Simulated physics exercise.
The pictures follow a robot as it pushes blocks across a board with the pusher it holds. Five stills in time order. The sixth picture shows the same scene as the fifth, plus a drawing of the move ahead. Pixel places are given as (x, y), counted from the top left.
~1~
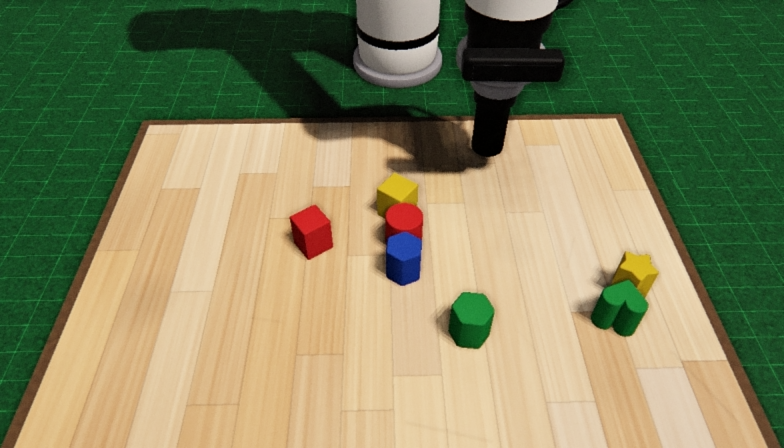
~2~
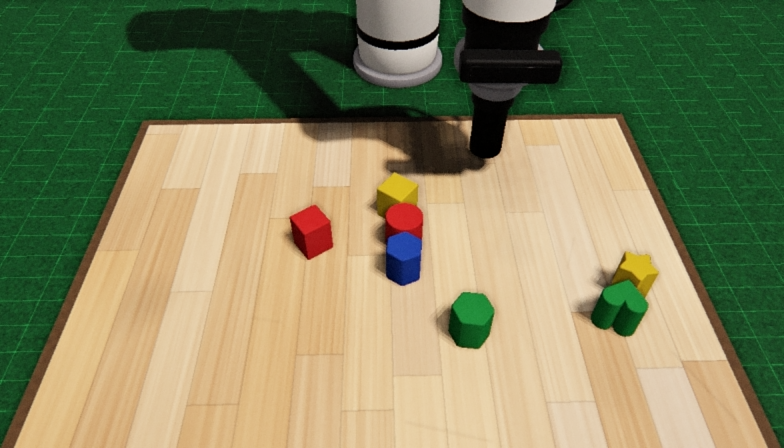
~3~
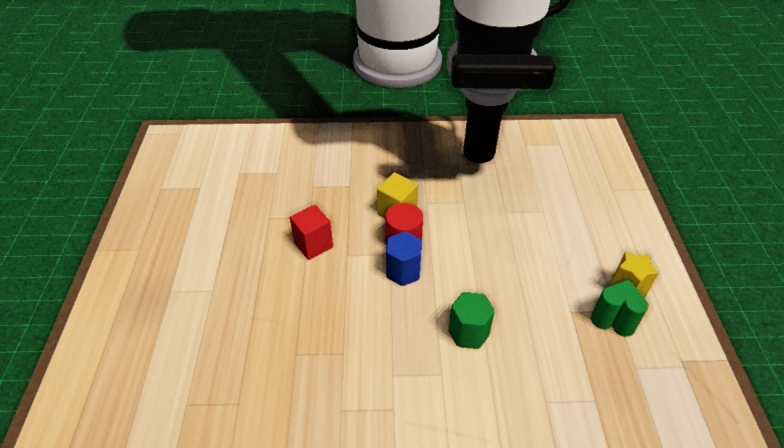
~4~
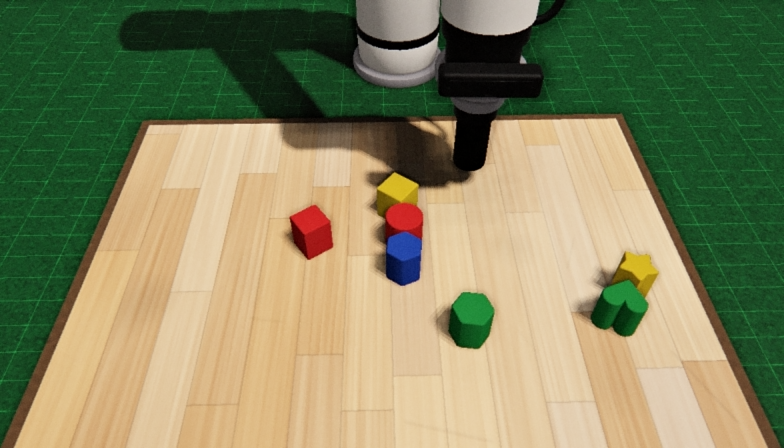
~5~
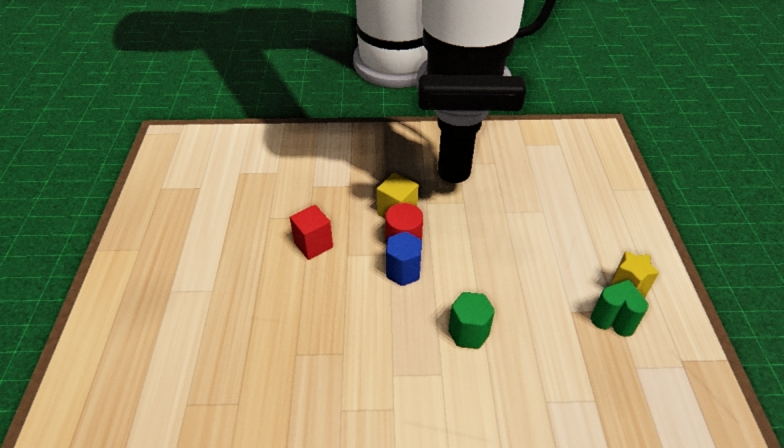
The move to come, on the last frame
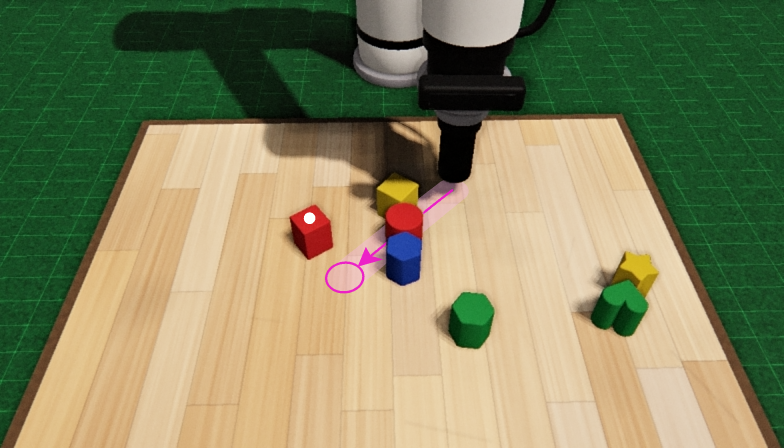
A robotic arm with a black, rod-like tip stands at the far edge of a pale wooden board on a green, grid-lined floor, seen from a fixed raised view. A red cube sits left of a yellow block, red cylinder and blue block, with a green block nearer and a yellow star and green heart-shaped block right. The tip moves slowly left and nearer, while the blocks stay still.
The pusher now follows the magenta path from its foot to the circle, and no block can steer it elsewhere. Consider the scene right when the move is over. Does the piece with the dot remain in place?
Yes, I think so.
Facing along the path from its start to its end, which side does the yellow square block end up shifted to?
The shift goes right.
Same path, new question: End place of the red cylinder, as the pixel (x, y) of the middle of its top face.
Its top middle will sit at (355, 281).
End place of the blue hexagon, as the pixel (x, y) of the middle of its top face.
The middle of its upper face will lie at (400, 278).
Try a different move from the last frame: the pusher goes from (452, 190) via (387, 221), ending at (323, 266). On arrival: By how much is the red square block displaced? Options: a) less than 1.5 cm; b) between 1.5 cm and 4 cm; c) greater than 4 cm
The answer is c.
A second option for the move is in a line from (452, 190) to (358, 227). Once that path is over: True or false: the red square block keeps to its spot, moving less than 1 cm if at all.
Verdict: False.
Path on the board, from (452, 190) to (345, 277); the dot is on the red square block.
On the path given first. One third of the way, pusher at (419, 200); yellow square block at (383, 190), turned 30° clockwise.
Two thirds of the way, pusher at (383, 230); yellow square block at (367, 195), turned 95° clockwise; blue hexagon at (401, 272), turned 55° anticlockwise; red cylinder at (374, 248).
At the end, pusher at (343, 261); red square block in place; yellow square block at (367, 195), turned 95° clockwise; blue hexagon at (400, 278), turned 85° anticlockwise; red cylinder at (355, 281).
